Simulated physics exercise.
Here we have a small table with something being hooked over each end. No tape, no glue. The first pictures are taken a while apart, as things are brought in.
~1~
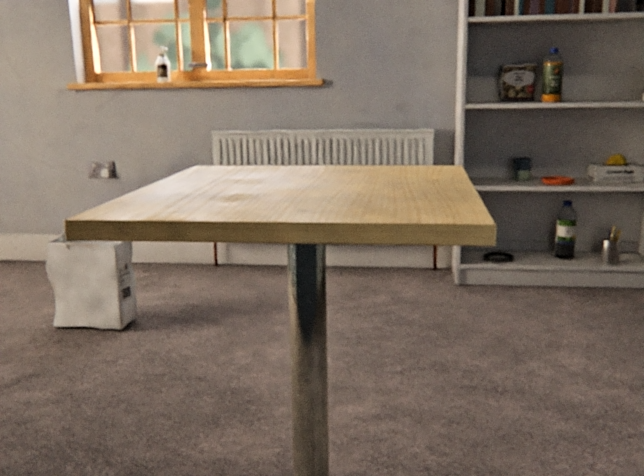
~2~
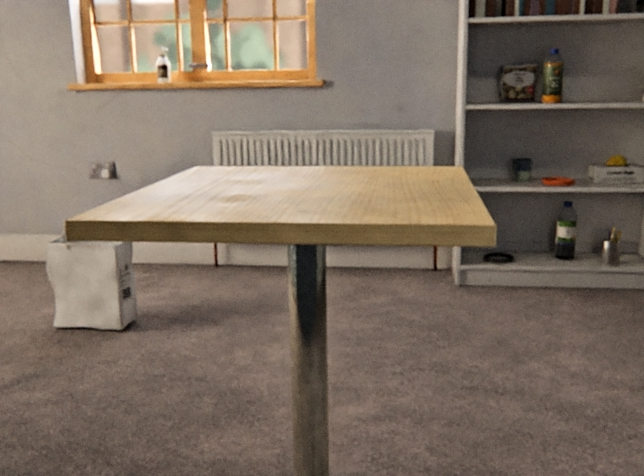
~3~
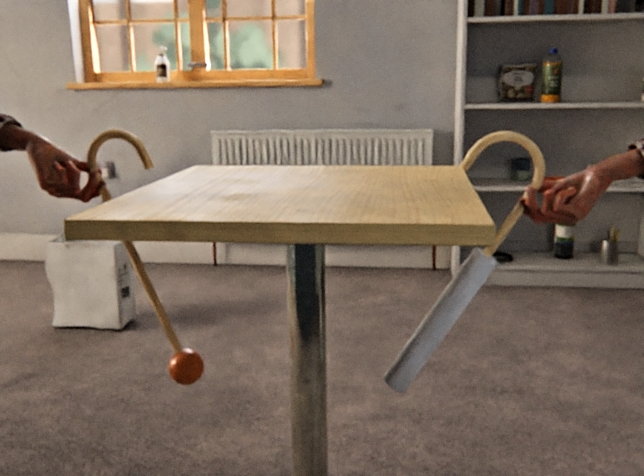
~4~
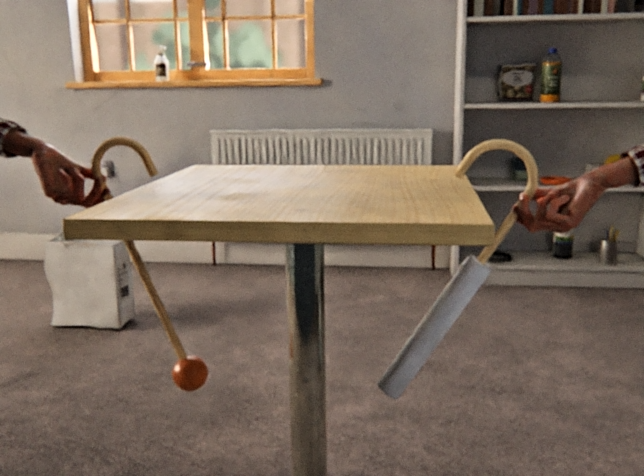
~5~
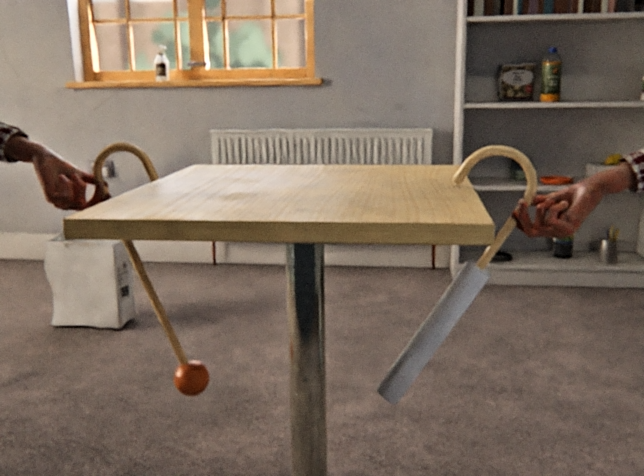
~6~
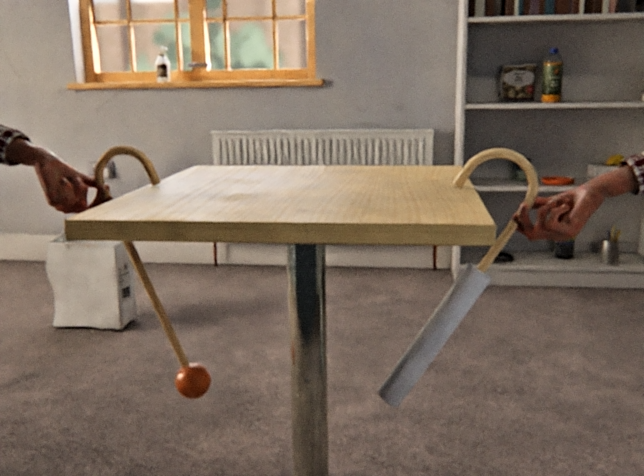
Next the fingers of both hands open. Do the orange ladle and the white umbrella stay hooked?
The orange ladle remains in place, the white umbrella remains in place.
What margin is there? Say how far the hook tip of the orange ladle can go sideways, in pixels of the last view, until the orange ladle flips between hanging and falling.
Some 12 pixels, left.
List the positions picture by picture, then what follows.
The first frame shows table (305, 195).
The second frame shows table (305, 196).
The third frame shows still on the way; orange ladle (156, 259); table (304, 195).
The fourth frame shows still on the way; white umbrella (439, 270); table (304, 195).
The fifth frame shows still on the way; orange ladle (162, 271); table (304, 194).
The sixth frame shows in place, still held; orange ladle (163, 274); white umbrella (439, 278); table (305, 195).
Then, 0.28 s after the last picture, orange ladle at rest near (163, 275); white umbrella at rest near (441, 278).
Then, 0.56 s after the last picture, orange ladle at rest near (162, 275); white umbrella at rest near (443, 279).
Then, 0.88 s after the last picture, orange ladle at rest near (162, 275); white umbrella at rest near (442, 278).
At rest, the orange ladle stays hooked on the edge, near (163, 275); the white umbrella stays hooked on the edge, near (440, 278).
